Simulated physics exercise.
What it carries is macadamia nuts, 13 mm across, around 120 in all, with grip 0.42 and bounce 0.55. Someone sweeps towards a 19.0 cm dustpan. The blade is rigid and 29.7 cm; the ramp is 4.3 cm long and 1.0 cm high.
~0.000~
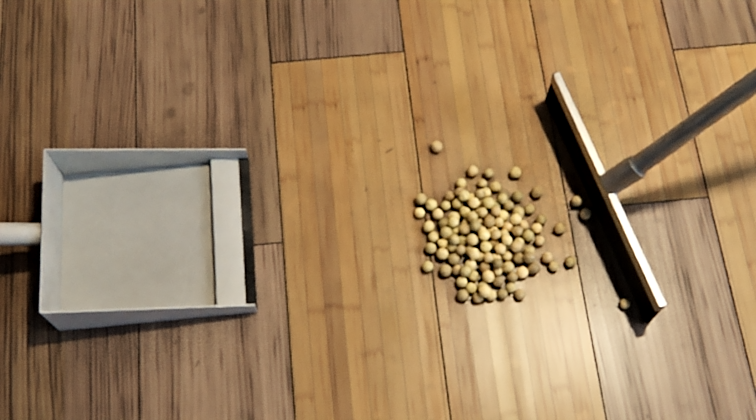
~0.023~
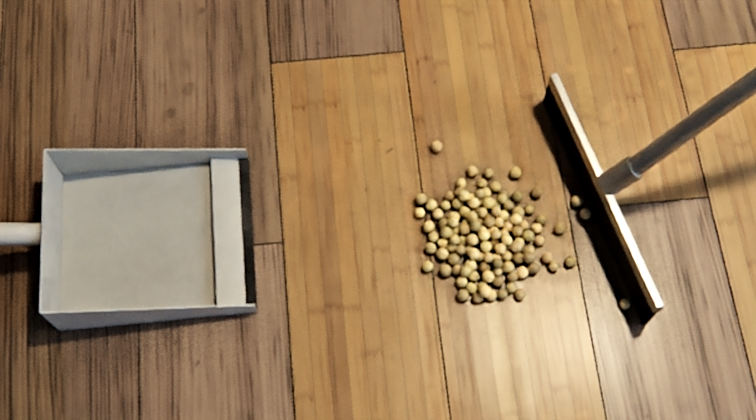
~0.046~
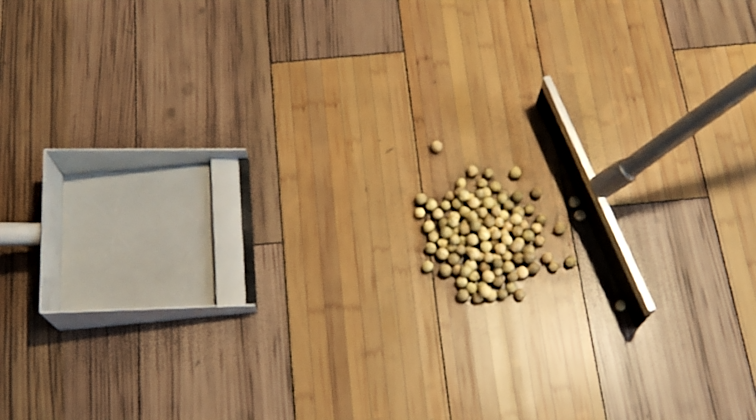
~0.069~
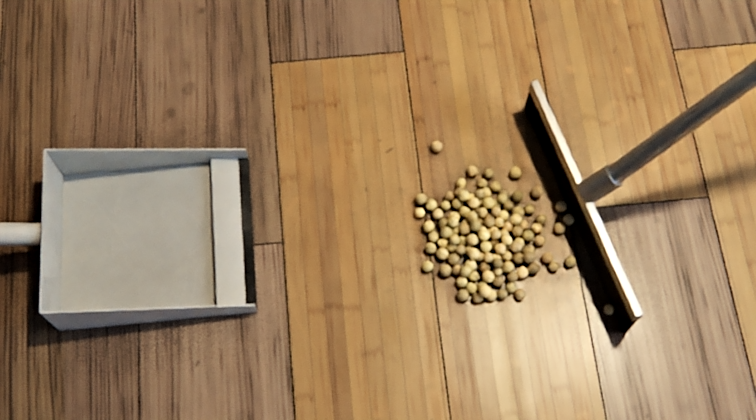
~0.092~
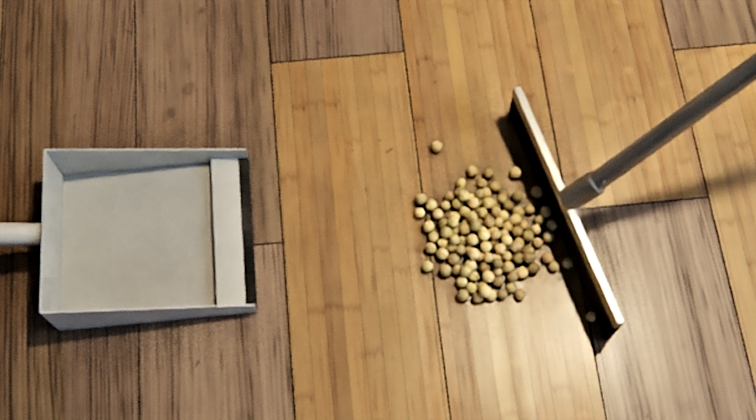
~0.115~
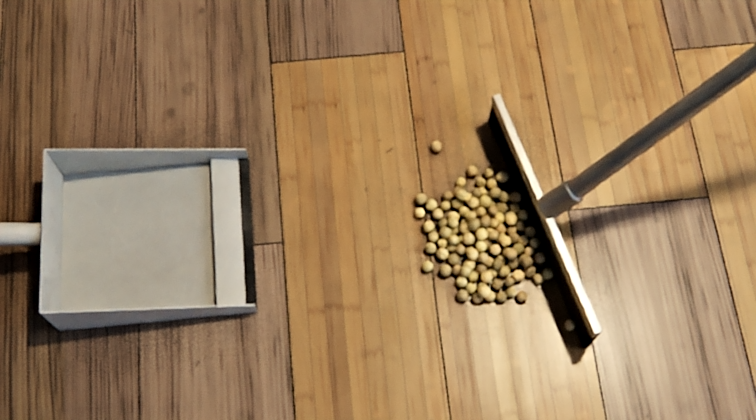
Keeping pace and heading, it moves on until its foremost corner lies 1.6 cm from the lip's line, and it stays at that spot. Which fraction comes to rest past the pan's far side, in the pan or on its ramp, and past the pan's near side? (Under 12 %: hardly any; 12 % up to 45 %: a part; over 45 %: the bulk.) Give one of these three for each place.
As I see it, far side: A scattering; pan: A decent share; near side: The main share.
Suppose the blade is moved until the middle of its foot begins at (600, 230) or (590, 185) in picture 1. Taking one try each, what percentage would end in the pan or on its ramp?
Roughly 20 % and 25 %.
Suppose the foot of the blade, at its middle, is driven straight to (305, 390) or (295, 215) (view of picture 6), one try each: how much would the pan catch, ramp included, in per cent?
The two tries give roughly 10 and 30 %.
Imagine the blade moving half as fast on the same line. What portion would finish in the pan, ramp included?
Near 20 %.
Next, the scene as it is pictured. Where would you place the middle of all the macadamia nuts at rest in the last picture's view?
Est. centre at rest: (104, 342) px.
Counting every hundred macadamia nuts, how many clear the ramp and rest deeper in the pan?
Close to 20 per cent.
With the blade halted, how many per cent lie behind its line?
Some 5 percent, give or take.
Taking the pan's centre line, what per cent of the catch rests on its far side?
Roughly 30 percent.
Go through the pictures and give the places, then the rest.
The first frame shows blade from (659, 306) to (556, 80), moved 0.0 cm, 0 of the pieces shifted so far; middle of the pieces at (493, 232); pan at (140, 243).
The second frame shows blade from (656, 307) to (553, 81), moved 0.3 cm, 0 of the pieces shifted so far; middle of the pieces at (493, 232).
The third frame shows blade from (649, 310) to (546, 84), moved 1.2 cm, 2 of the pieces shifted so far; middle of the pieces at (493, 232).
The fourth frame shows blade from (636, 316) to (534, 88), moved 2.8 cm, 3 of the pieces shifted so far; middle of the pieces at (493, 232).
The fifth frame shows blade from (617, 323) to (517, 95), moved 5.0 cm, 4 of the pieces shifted so far; middle of the pieces at (493, 232).
The sixth frame shows blade from (595, 332) to (496, 102), moved 7.6 cm, 52 of the pieces shifted so far; middle of the pieces at (486, 244); pan at (140, 243). The blade's pace is about 1.18 m/s, heading 17 degrees towards the viewer's side.
After 0.25 s, middle of the blade 17 cm from the lip; 0 % over the lip, far side 0 %, near side 35 %.
Then, at 0.34 s, middle of the blade 8 cm from the lip; 0 % over the lip, far side 0 %, near side 45 %.
After 0.56 s, middle of the blade 5 cm from the lip; 30 % over the lip, far side 0 %, near side 55 %.
By 2.0 s all is still; far side 5 %, pan 25 %, near side 55 %, in front of the lip or behind the blade 20 %.
